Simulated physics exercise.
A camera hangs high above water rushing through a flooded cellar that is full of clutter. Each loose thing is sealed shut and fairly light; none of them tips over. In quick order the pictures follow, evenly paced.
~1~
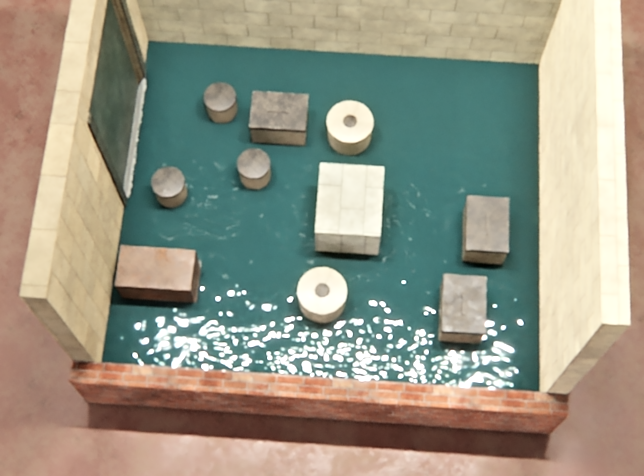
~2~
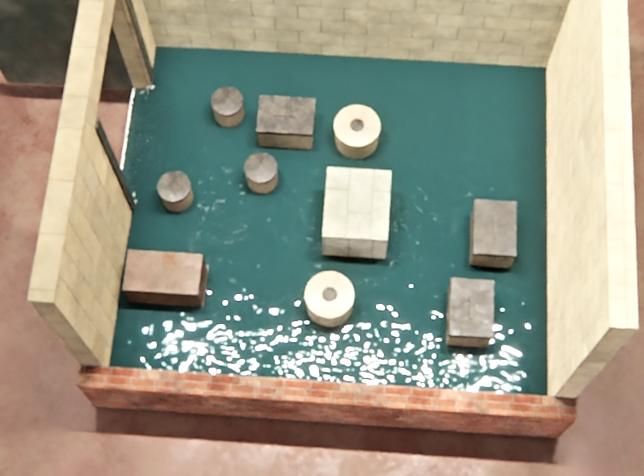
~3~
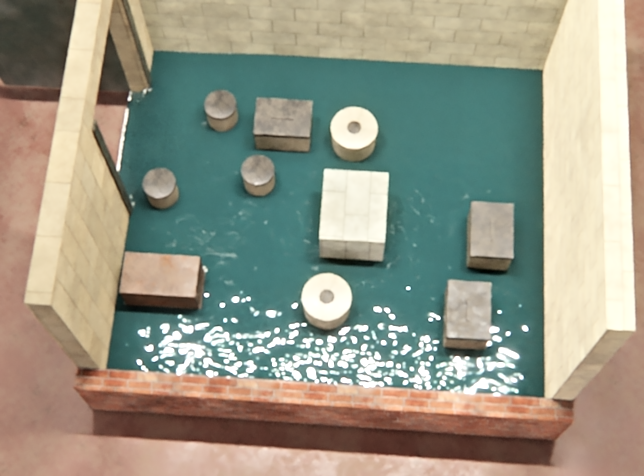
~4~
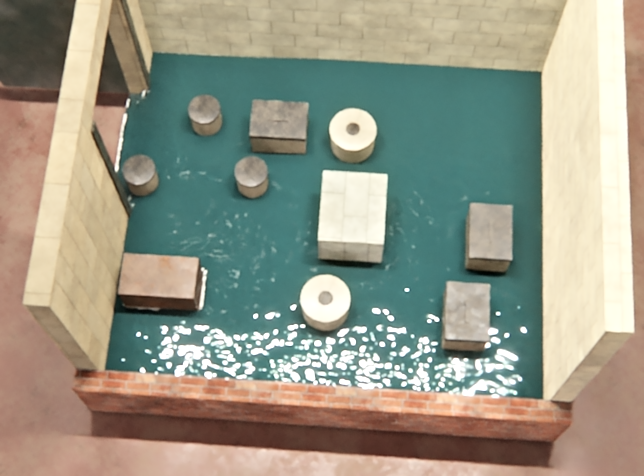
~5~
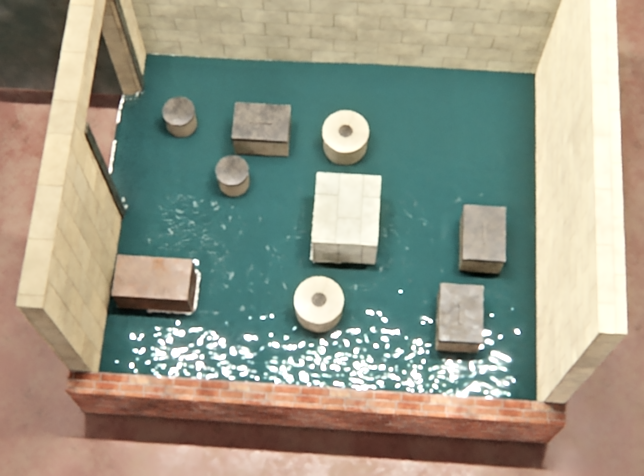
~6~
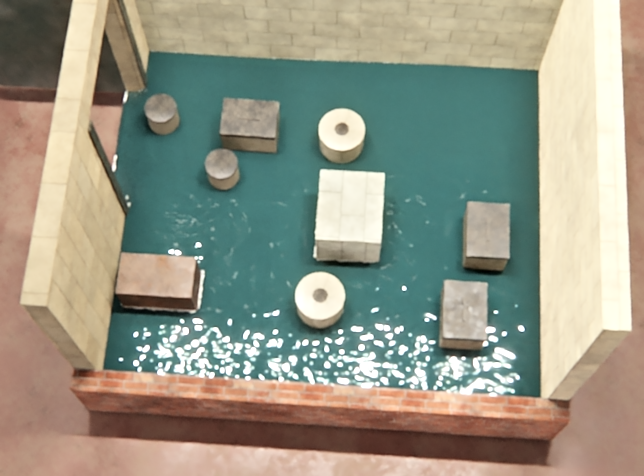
A flooded cellar with pale block walls and a low red-brick front edge is seen from high above, the view shaking slightly. Small grey cylinders and a grey box sit upper left in glinting teal water, with cream rounds and a block centrally, grey boxes right and a reddish-brown box lower left. The dark panel at left opens outward, then the cylinders and upper grey box drift left, one cylinder disappearing by the wall, while the rest barely shift.
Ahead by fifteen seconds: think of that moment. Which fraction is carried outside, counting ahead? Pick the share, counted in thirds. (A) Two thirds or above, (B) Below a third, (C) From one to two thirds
A, two thirds or above.
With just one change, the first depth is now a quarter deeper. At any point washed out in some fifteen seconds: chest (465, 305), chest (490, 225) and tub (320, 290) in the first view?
Okay, in order that's held inside, held inside, ends up outside.
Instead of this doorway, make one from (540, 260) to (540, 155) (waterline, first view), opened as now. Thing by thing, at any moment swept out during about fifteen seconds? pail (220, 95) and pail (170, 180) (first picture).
Taking them in order, the first never leaves and the second never leaves.
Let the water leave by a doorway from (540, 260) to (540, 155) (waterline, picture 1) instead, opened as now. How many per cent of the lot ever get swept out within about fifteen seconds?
Near 60 percent.
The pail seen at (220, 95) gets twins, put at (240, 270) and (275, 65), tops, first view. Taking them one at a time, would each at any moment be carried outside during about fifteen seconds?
In order: Leaves, then leaves.
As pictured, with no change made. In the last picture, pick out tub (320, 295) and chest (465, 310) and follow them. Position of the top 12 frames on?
My guess: Roughly (211, 172), then roughly (430, 301).
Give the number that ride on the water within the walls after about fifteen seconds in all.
2.
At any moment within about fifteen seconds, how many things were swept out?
6.
A moment on, 2 of 8 are out; 6 afloat.
Next, 4 of 8 are out; 4 afloat.
Later, 6 of 8 are out; 2 afloat.
In the end, 6 of 8 are out; 2 afloat.
